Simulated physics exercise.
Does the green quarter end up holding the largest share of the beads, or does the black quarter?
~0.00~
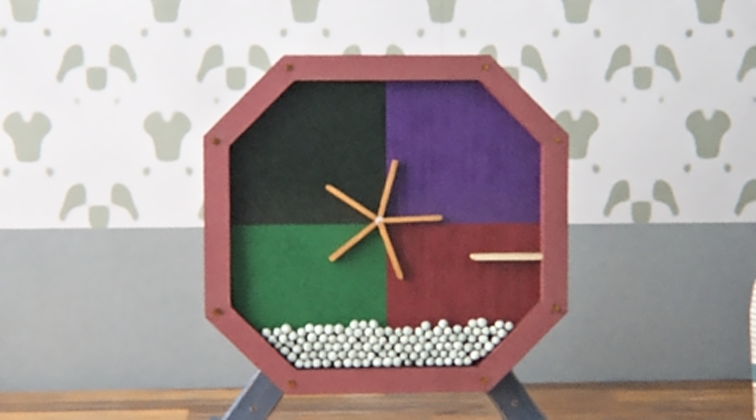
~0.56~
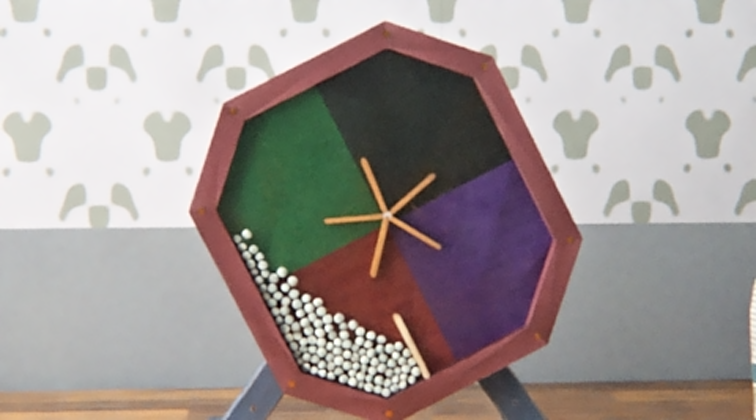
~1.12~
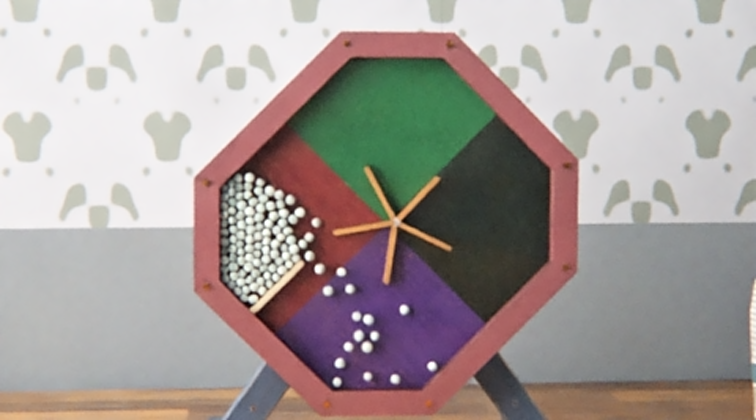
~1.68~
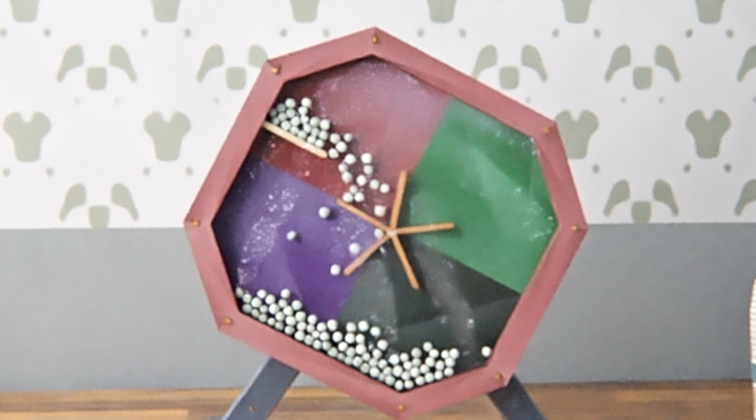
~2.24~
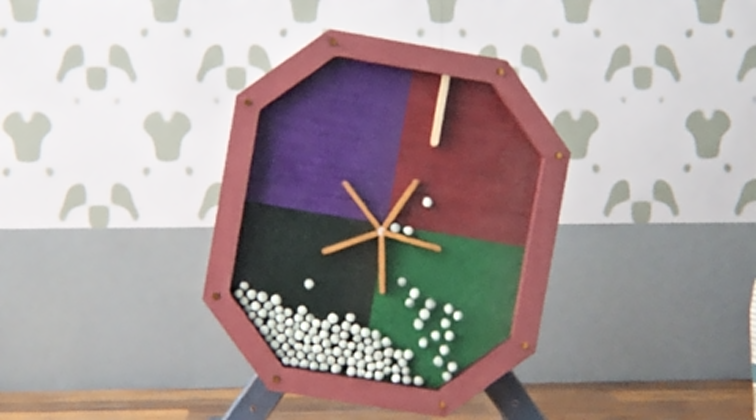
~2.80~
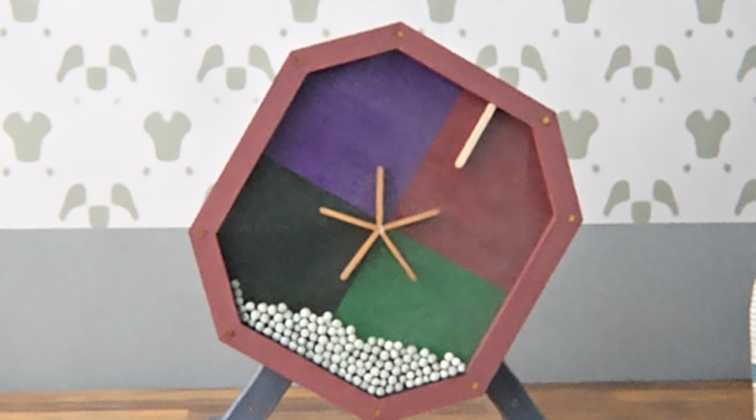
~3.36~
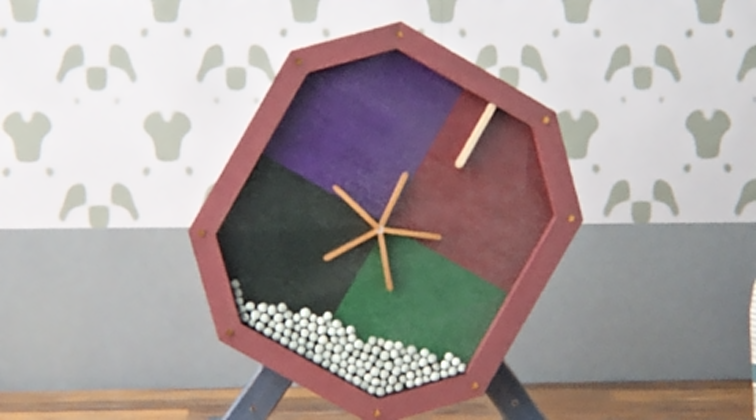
The green quarter ends up holding the largest share of the beads, with the rest lying in the black quarter.
